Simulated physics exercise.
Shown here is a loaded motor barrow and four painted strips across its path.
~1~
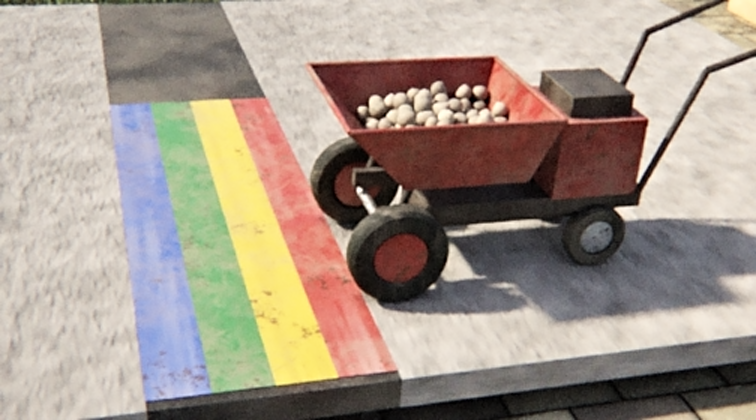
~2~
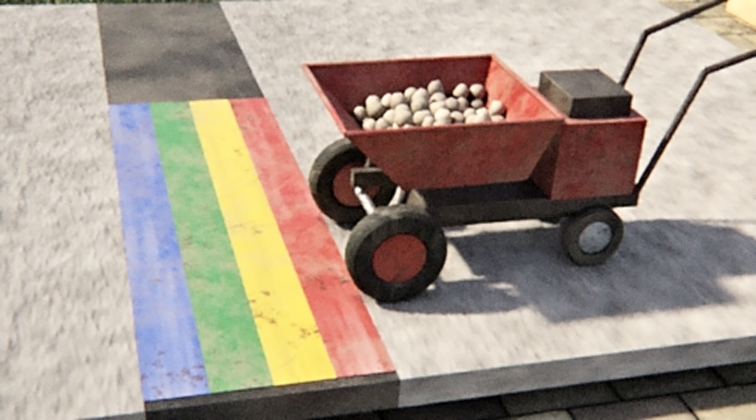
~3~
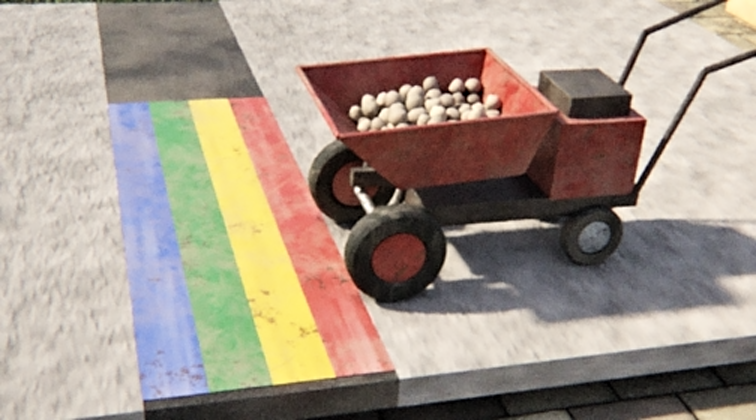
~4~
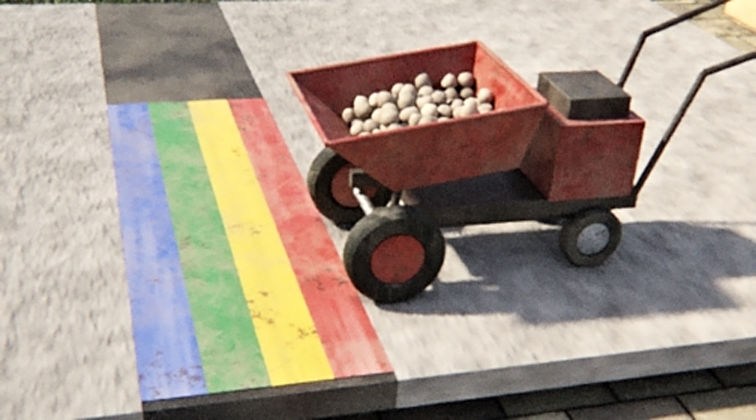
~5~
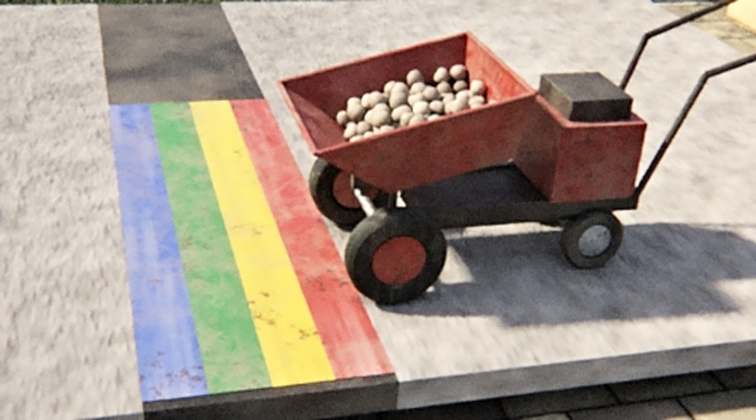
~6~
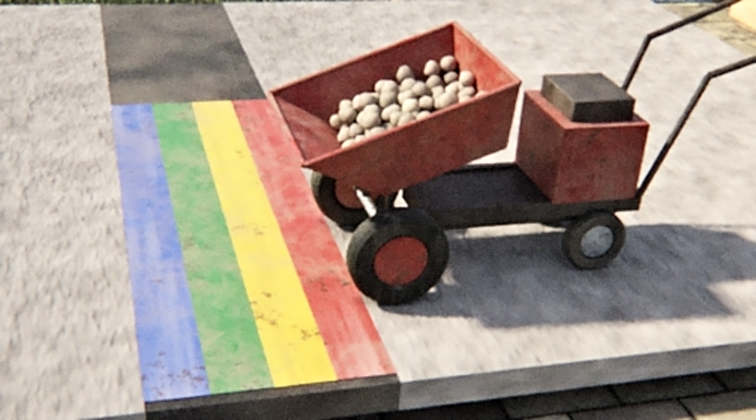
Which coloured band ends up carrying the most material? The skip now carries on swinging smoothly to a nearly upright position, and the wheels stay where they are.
The blue band.
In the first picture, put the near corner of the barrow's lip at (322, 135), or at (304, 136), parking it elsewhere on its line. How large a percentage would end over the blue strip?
Near 40 % and 30 %.
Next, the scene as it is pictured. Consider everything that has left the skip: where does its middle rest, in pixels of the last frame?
Close to (159, 269) in the last view.
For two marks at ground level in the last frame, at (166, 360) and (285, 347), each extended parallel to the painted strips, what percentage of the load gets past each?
About 30 percent, then about 70 percent.
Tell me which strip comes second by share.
Number two is the green one.
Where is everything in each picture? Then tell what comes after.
Lip of the skip (350, 134), level; top of the load (446, 118), river pebbles; red strip (351, 333); yellow strip (293, 340); green strip (233, 346); blue strip (172, 353), in the first picture.
Lip of the skip (346, 135), level; top of the load (443, 118), in the second picture.
Lip of the skip (339, 138), tipped barely; top of the load (452, 115), in the third picture.
Lip of the skip (328, 145), tipped a little; top of the load (444, 112), in the fourth picture.
Lip of the skip (316, 154), tipped a little; top of the load (451, 103), in the fifth picture.
Lip of the skip (304, 166), tipped clearly; top of the load (453, 92); red strip (350, 335); yellow strip (292, 341); green strip (232, 348); blue strip (171, 354), in the sixth picture.
Just after the last frame, skip tipped steeply; every one in the skip.
A moment on, skip tipped right over; roughly half in the skip; roughly a quarter over the green strip; about a tenth over the blue strip.
Further on, skip tipped right over; roughly a third in the skip; roughly a quarter over the green strip; roughly a third over the blue strip; roughly a quarter off the paint.
When it is over, skip tipped right over; roughly a quarter in the skip; not one over the red strip; just a few over the yellow strip; roughly a quarter over the green strip; roughly a quarter over the blue strip; roughly a quarter off the paint.
